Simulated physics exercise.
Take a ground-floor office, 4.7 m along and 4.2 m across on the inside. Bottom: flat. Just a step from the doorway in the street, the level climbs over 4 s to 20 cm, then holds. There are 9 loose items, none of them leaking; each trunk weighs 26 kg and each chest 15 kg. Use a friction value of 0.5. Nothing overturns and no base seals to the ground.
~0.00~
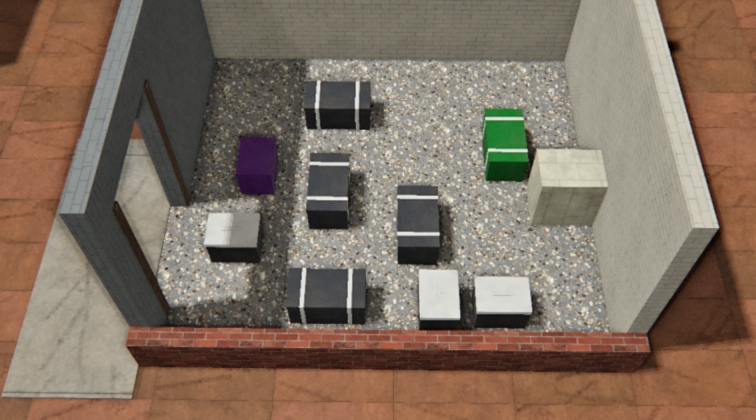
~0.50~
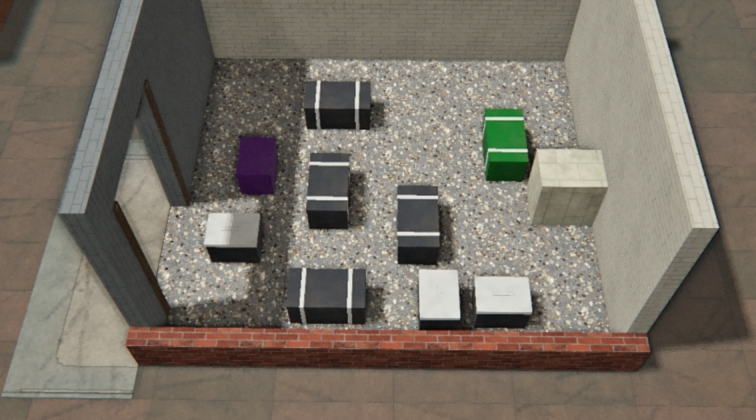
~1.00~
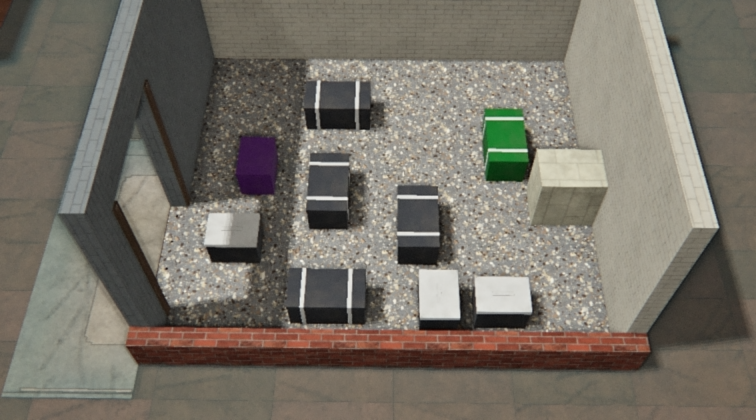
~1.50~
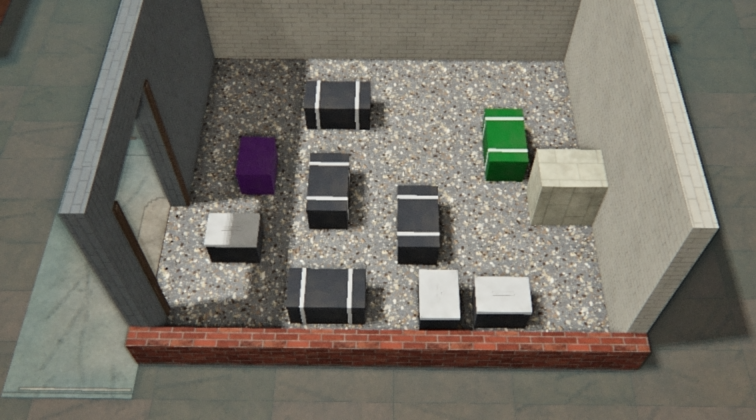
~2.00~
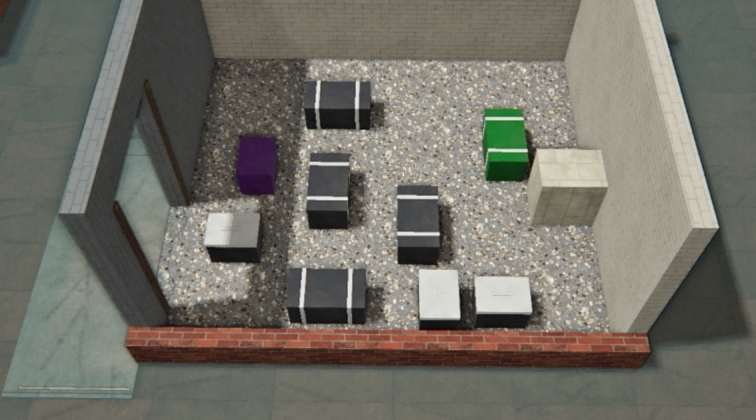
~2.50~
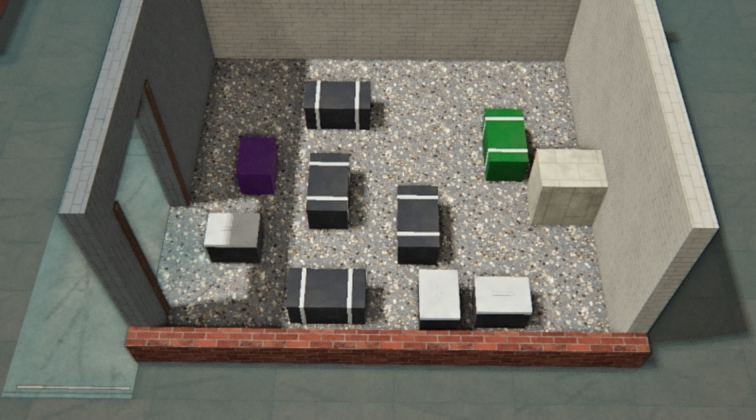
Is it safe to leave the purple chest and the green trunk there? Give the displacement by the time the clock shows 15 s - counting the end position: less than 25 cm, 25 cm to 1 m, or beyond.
The purple chest remains almost motionless and the green trunk creeps a modest distance.
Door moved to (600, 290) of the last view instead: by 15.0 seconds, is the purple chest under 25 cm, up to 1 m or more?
Well, the purple chest ends up distant in that setup.
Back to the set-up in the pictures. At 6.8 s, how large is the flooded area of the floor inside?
Around 13 m2 of it.
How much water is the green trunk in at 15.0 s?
Around 13 cm.
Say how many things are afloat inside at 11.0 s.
Count at that moment: 6.
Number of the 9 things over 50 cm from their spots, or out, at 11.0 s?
I get 6.
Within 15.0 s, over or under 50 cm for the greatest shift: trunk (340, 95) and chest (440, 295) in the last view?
Well, one by one it's lower, then higher.
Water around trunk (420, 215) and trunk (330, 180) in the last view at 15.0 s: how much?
Roughly 15 and 9 cm.
After 3.5 s the purple chest is near (256, 155), 0.0 m from its start, aground; the green trunk is near (506, 134), 0.0 m from its start, aground; 0 afloat.
After 6.8 s the purple chest is near (258, 147), 0.1 m from its start, aground; the green trunk is near (506, 134), 0.0 m from its start, aground; 2 afloat.
After 11.0 s the purple chest is near (258, 147), 0.1 m from its start, aground; the green trunk is near (537, 125), 0.4 m from its start, aground; 6 afloat.
After 15.0 s the purple chest is near (259, 147), 0.1 m from its start, aground; the green trunk is near (548, 103), 0.7 m from its start, afloat; 8 afloat.
